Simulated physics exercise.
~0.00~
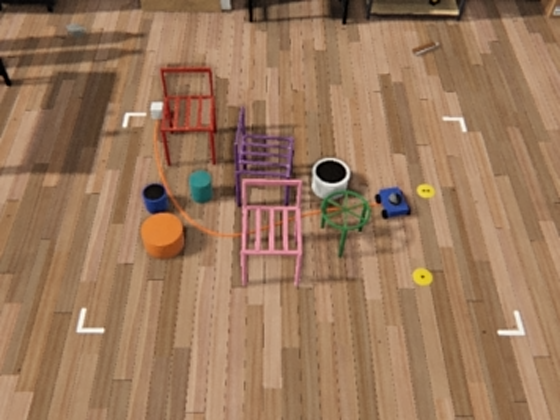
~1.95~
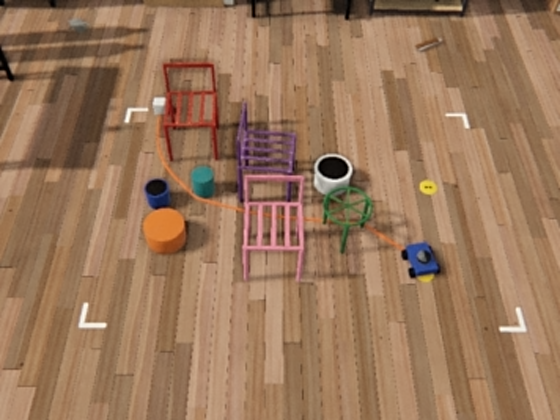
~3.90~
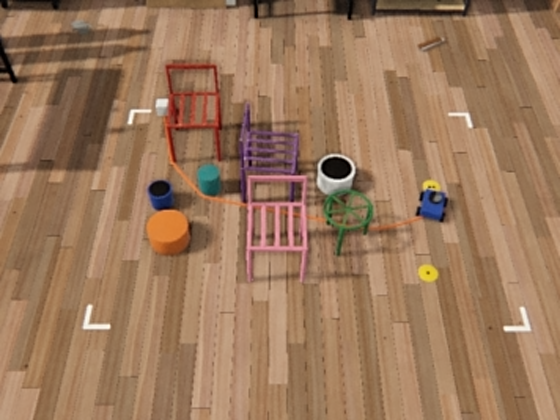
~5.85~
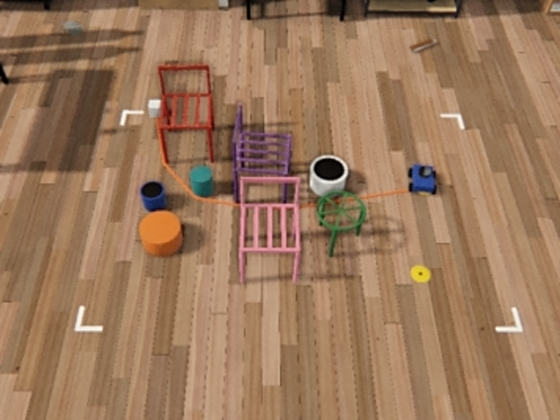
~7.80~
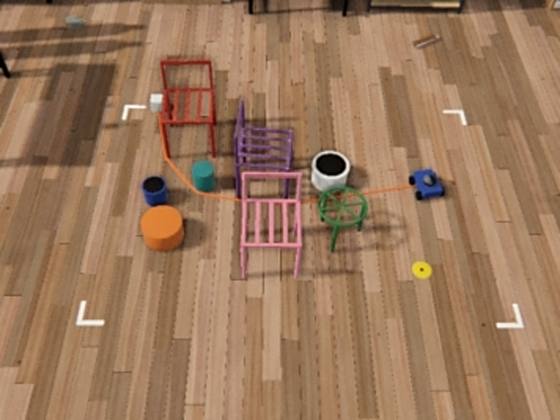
Small blue cart trailing an orange lead past chairs, pots and tubs, driving down to a yellow mark, then back up and stopping.
